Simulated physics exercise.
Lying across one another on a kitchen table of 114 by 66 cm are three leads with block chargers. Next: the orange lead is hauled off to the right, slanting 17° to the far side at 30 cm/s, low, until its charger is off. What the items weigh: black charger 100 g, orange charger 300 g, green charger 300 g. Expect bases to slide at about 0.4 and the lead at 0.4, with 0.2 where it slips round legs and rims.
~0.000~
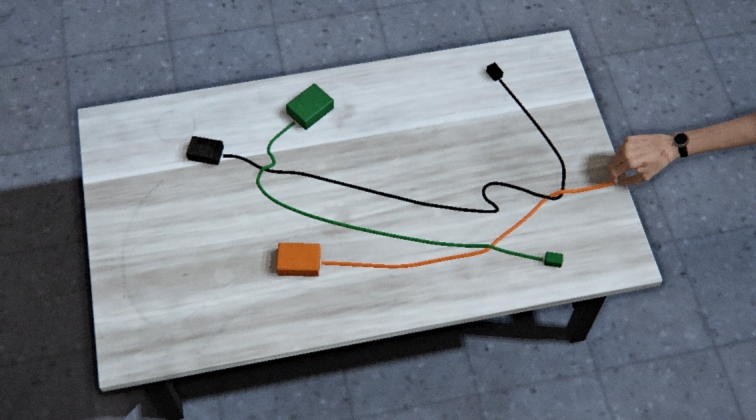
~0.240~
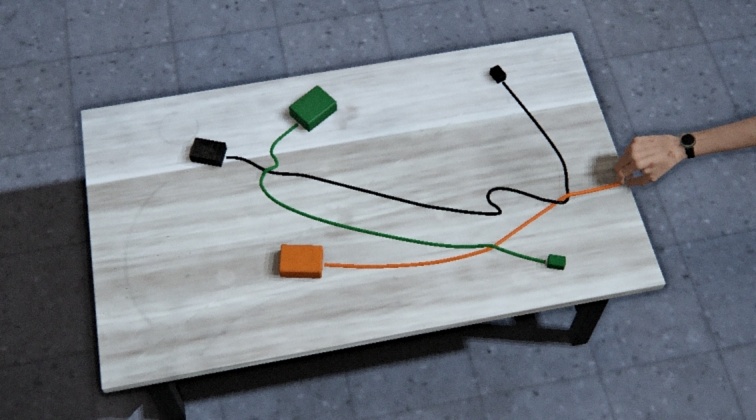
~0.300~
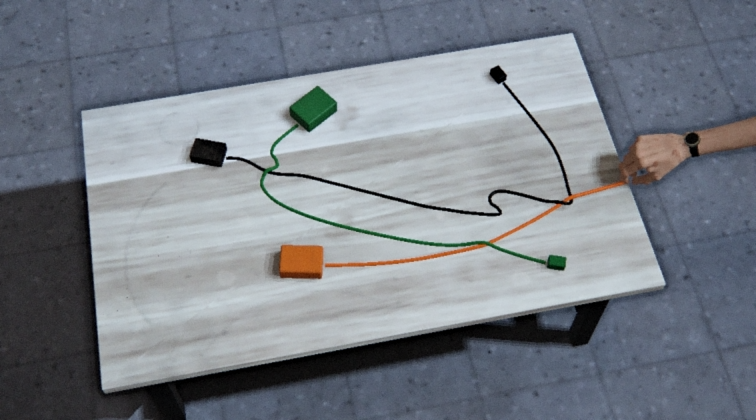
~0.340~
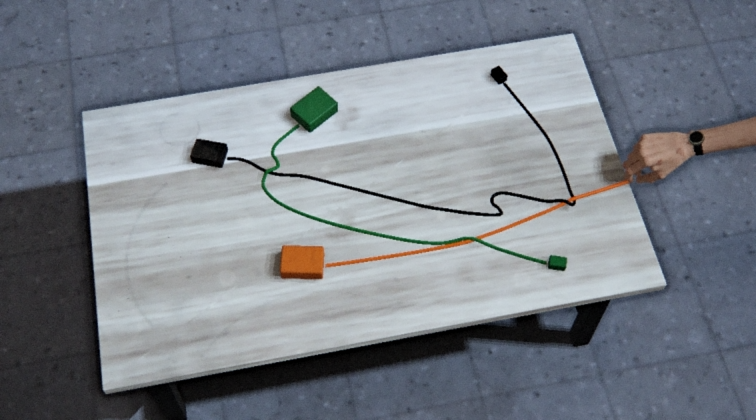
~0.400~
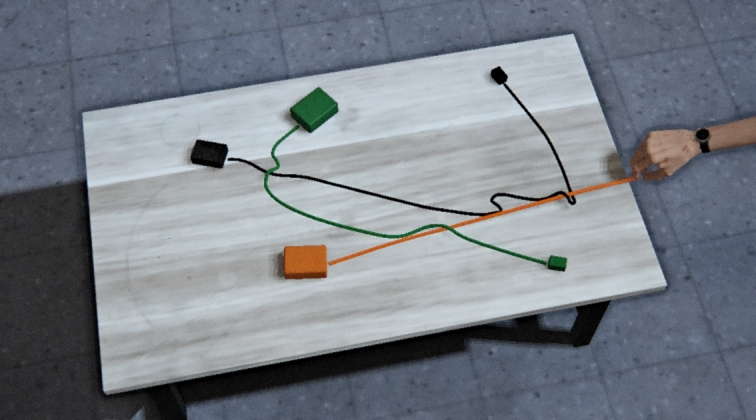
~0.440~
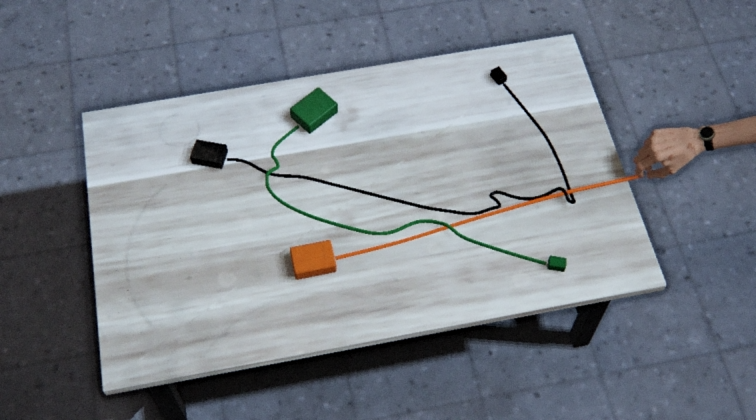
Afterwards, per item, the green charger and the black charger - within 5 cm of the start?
The green charger is clearly disturbed, the black charger is clearly disturbed.
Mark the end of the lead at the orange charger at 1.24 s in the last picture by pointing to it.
Close to (442, 226) in the last picture.
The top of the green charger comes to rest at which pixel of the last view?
(431, 94).
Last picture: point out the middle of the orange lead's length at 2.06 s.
Around (685, 140).
After 1.2 s, the orange lead's tail end at (442, 226); orange charger 26 cm off its start.
After 2.1 s, the orange lead's tail end at (549, 191); orange charger 50 cm off its start, green plug 1 cm off its start.
After 2.9 s, the orange lead's tail end at (631, 138); black charger 5 cm off its start at (232, 150), green charger 2 cm off its start at (323, 106), orange charger 76 cm off its start at (628, 142).
After 3.7 s, the orange lead has left the top; green charger 26 cm off its start, black charger 25 cm off its start, orange charger over the edge.
After 4.2 s, the orange lead has left the top; green charger 26 cm off its start at (431, 94), black charger 25 cm off its start at (326, 143), orange charger over the edge, green plug over the edge.
